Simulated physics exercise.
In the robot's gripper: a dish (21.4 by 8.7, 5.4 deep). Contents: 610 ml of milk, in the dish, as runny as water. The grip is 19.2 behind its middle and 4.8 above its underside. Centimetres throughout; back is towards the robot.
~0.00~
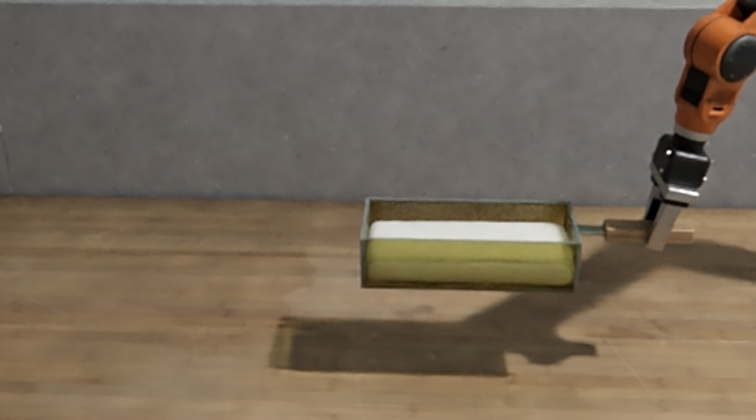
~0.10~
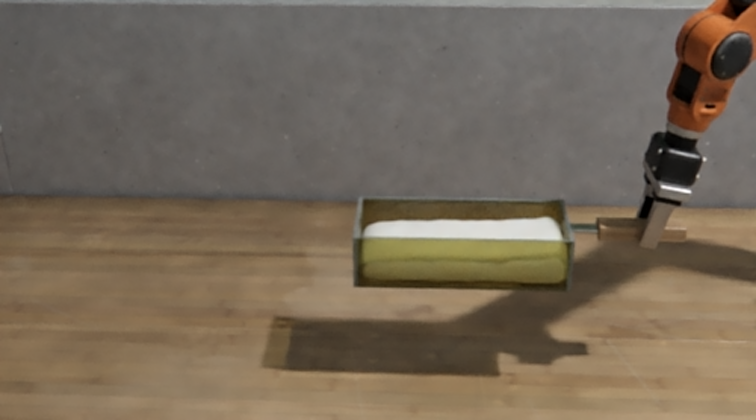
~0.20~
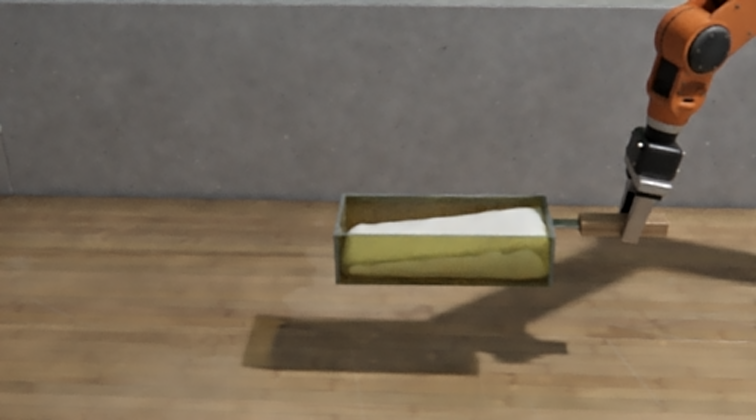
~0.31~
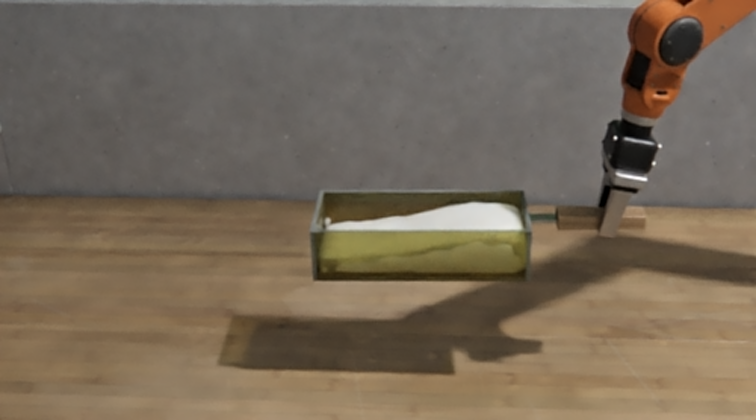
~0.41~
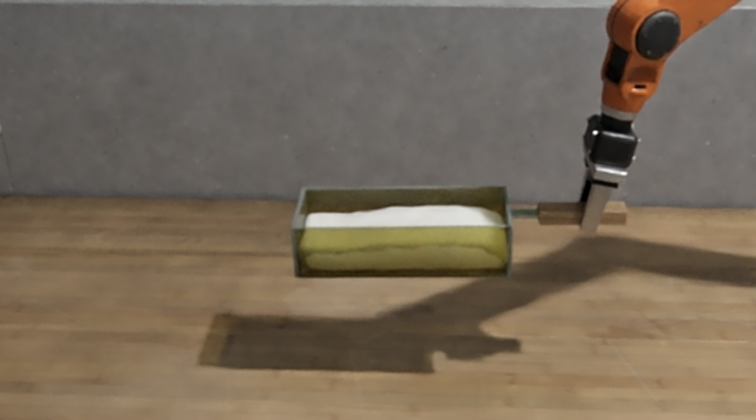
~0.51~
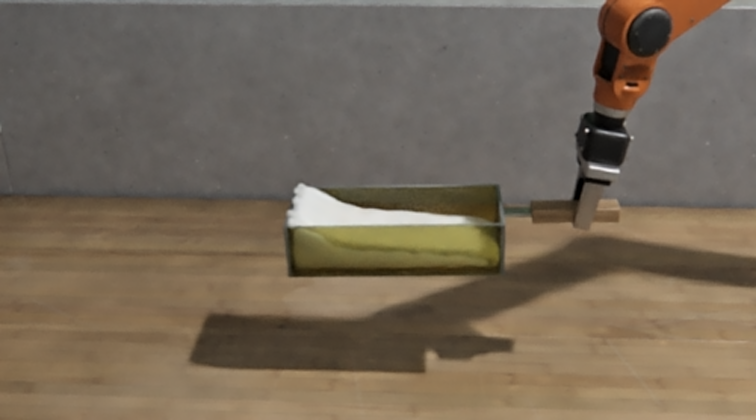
Above a wooden surface by a gray wall, an orange robot arm carried a rectangular dish of milk leftward; the milk heaped toward the right, then surged up at the left end.
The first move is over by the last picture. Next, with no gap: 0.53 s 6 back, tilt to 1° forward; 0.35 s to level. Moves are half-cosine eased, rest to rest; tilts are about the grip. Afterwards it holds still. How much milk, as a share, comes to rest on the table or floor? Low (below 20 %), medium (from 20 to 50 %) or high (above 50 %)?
On the table or floor the share is low, below 20 %.
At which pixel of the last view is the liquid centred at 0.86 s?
Around (421, 236).
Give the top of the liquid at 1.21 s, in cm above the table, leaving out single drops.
Up to some 19 cm.
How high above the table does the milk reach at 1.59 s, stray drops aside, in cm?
Up to some 19 cm.
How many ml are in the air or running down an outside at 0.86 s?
About 5 ml.
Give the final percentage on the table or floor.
Near 10 %.
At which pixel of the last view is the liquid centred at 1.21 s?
Around (476, 234).
After 0.86 s, tilted 1° forward, liquid up to 19 above the table; 560 ml in the dish, 40 ml on the table or floor, 5 ml in the air or running down outside.
After 1.21 s, level, liquid up to 21 above the table; 545 ml in the dish, 50 ml on the table or floor, 10 ml in the air or running down outside.
After 1.59 s, level, liquid up to 19 above the table; 545 ml in the dish, 65 ml on the table or floor.
After 2.39 s, level, liquid up to 18 above the table; 540 ml in the dish, 65 ml on the table or floor.
At rest, 540 ml in the dish, 65 ml on the table or floor. That is 11 % on the table or floor.
